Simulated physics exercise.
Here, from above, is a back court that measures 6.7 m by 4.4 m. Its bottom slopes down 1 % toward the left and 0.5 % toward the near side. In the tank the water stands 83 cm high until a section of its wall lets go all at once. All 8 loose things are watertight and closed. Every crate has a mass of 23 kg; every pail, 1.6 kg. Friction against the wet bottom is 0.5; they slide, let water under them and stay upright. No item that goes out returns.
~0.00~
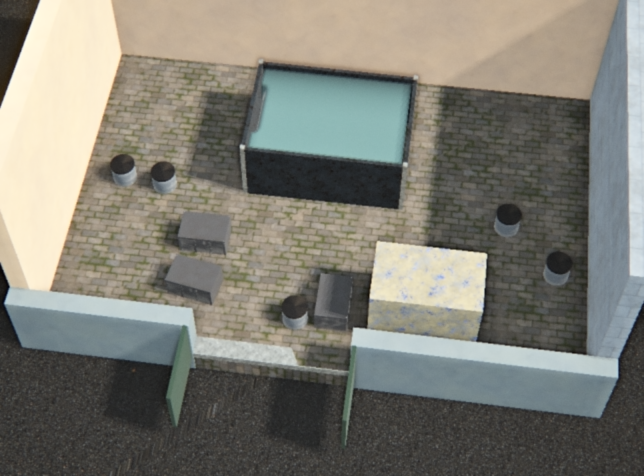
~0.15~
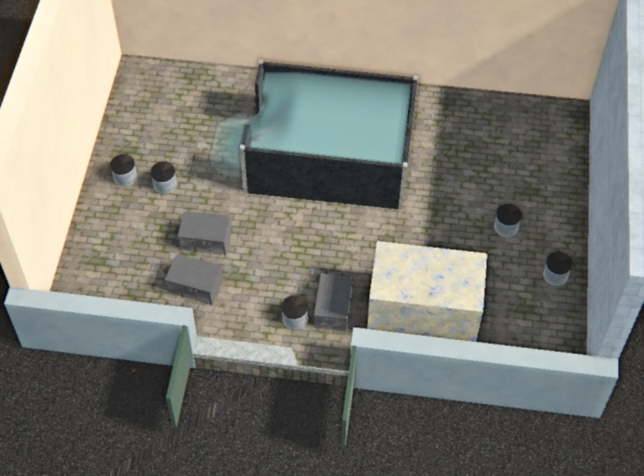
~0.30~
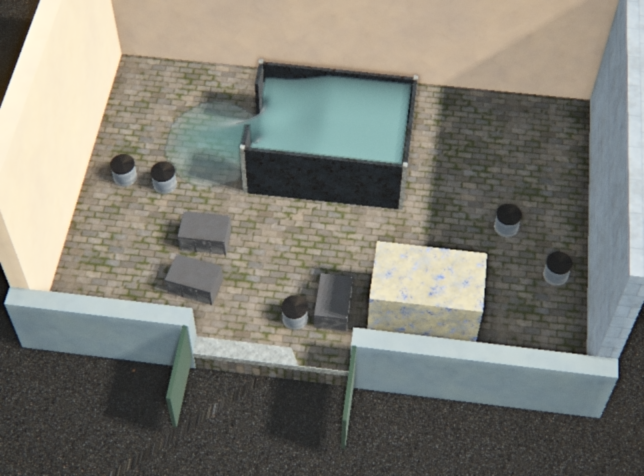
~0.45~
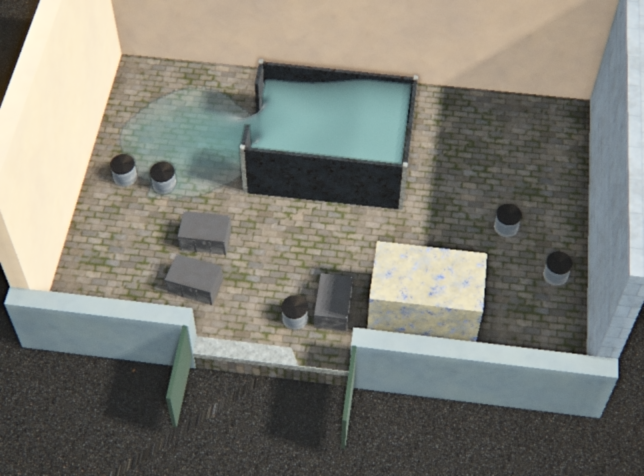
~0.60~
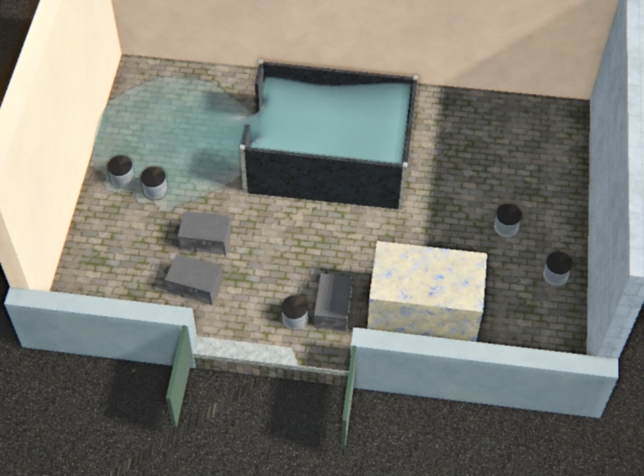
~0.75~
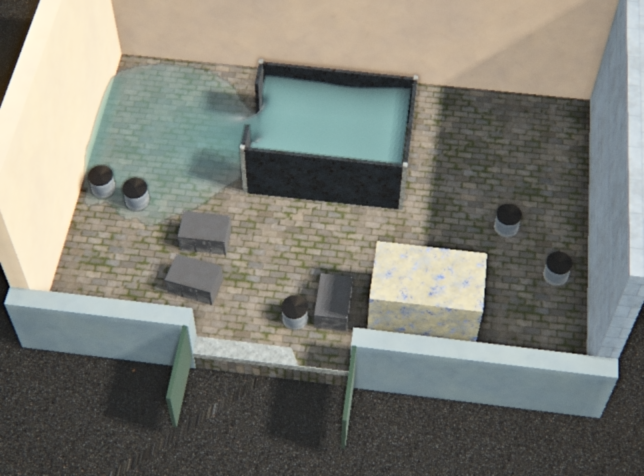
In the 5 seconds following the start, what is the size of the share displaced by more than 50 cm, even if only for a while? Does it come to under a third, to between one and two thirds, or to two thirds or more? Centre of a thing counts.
Between one and two thirds.
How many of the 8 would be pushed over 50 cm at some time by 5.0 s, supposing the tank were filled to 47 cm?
That would give 2.
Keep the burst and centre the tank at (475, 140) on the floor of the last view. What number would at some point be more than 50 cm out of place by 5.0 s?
That gives 4 of them.
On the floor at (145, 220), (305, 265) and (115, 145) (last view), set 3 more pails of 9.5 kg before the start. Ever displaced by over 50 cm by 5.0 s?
Result, in sequence: Above the mark / below the mark / above the mark.
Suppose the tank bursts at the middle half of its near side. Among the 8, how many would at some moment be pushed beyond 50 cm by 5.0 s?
That gives 6 of them.
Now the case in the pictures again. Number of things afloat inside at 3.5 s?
It comes to 2.
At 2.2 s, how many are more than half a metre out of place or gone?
Result: 2.
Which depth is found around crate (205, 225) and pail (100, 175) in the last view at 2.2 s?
Close to 0 and 14 centimetres.
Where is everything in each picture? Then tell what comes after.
In the first frame, a pail at (163, 171) rests on the ground; a pail at (122, 164), on the bottom; 2.8 m2 under water; 0 of 8 have shifted.
In the second frame, a pail at (163, 171) rests on the ground; a pail at (122, 164), on the bottom; water covers 3.3 m2; 0 of 8 have shifted.
In the third frame, a pail at (163, 171) rests on the ground; a pail at (122, 164), on the bottom; 4.2 m2 under water; 0 of 8 have shifted.
In the fourth frame, a pail at (162, 171), on the bottom; a pail at (122, 164), on the bottom; water covers 5.2 m2; 0 of 8 have shifted.
In the fifth frame, a pail at (153, 176) rests on the ground, 15 cm from its start; a pail at (120, 165), on the bottom, 4 cm from its start; 6.5 m2 under water; 1 of 8 have shifted.
In the sixth frame, a pail at (135, 188), on the bottom, 44 cm from its start; a pail at (100, 175) rests on the ground, 33 cm from its start; water covers 7.4 m2; 2 of 8 have shifted.
After 1.1 s 2 of 8 are over 50 cm from their spots; 2 afloat.
After 2.2 s 2 of 8 are over 50 cm from their spots; 2 afloat.
After 3.5 s 2 of 8 are over 50 cm from their spots; 2 afloat.
After 5.0 s 4 of 8 are over 50 cm from their spots, and 4 have been at some point; 1 afloat.
